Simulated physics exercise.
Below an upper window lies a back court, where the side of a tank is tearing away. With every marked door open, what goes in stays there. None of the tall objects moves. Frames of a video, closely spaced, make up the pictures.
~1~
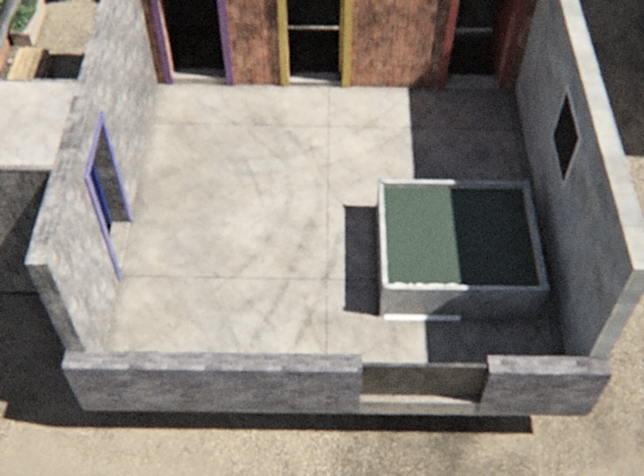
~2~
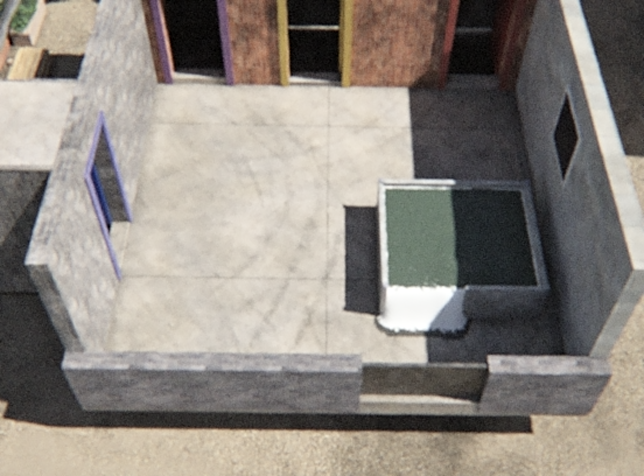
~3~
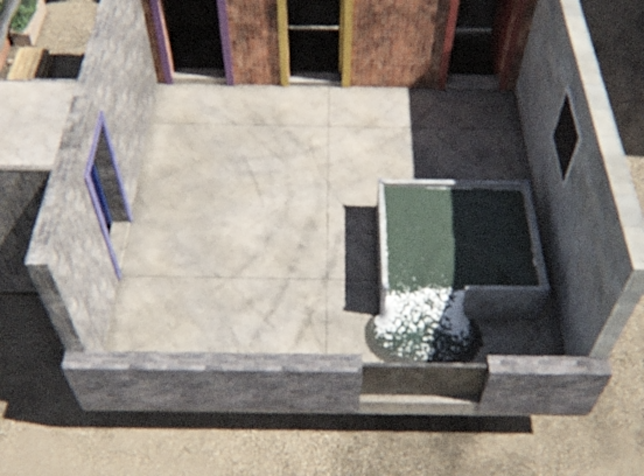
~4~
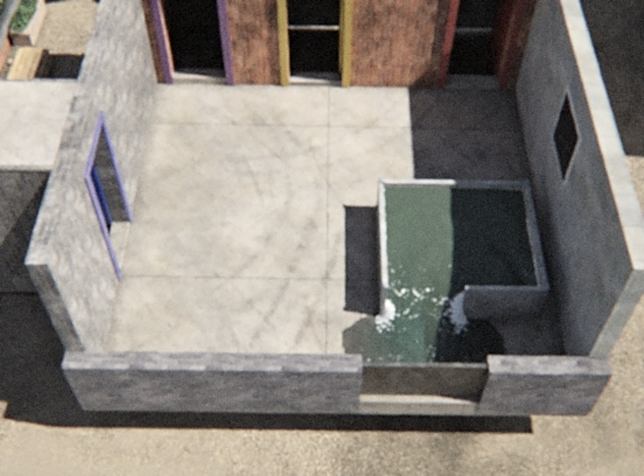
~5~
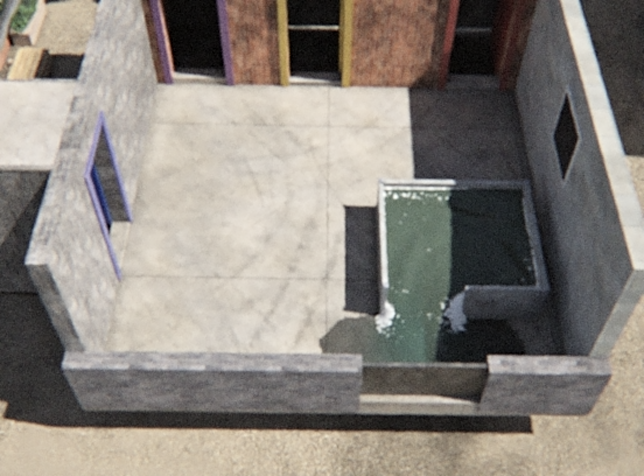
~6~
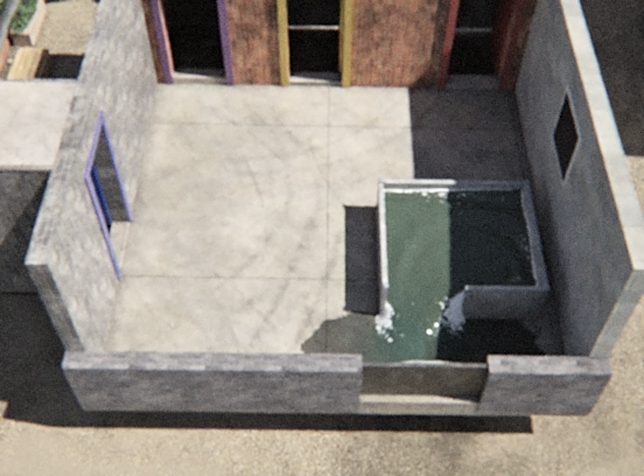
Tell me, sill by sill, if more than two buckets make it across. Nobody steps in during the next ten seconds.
Yellow door: No, two or fewer; blue door: Yes, more than two; purple door: No, two or fewer; red door: No, two or fewer.
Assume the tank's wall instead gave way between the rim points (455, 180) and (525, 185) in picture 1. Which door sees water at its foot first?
Earliest is the red door.
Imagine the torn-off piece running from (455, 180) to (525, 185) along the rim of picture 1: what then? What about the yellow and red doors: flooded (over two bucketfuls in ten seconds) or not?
Result - yellow: Within bounds; red: Beyond the limit.
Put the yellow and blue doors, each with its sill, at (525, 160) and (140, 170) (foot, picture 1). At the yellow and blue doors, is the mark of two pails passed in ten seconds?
After that, the yellow door stays within the limit and the blue door stays within the limit.
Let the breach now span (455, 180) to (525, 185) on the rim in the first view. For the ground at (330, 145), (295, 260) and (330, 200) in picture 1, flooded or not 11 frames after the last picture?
The first spot is spared, the second spared and the third spared.
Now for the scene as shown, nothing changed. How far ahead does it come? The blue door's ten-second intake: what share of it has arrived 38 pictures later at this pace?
Around 80 in a hundred.
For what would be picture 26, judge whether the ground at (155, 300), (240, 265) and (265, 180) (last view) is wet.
First swamped, then swamped, then spared.
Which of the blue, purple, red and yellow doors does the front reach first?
That would be the one in blue, ahead of the rest.
A moment on, water covers 15 % of the floor; the yellow door not reached, the blue door not reached, the purple door not reached, the red door not reached.
Next, water covers 30 % of the floor; the yellow door not reached, the blue door not reached, the purple door not reached, the red door not reached.
Then, water covers 50 % of the floor; the yellow door not reached, the blue door under two buckets in, the purple door not reached, the red door wet at the sill, nothing in.
Later, water covers 75 % of the floor; the yellow door wet at the sill, nothing in, the blue door over two buckets in, the purple door wet at the sill, nothing in, the red door under two buckets in.
In the end, water covers 95 % of the floor; the yellow door wet at the sill, nothing in, the blue door over two buckets in, the purple door wet at the sill, nothing in, the red door under two buckets in.
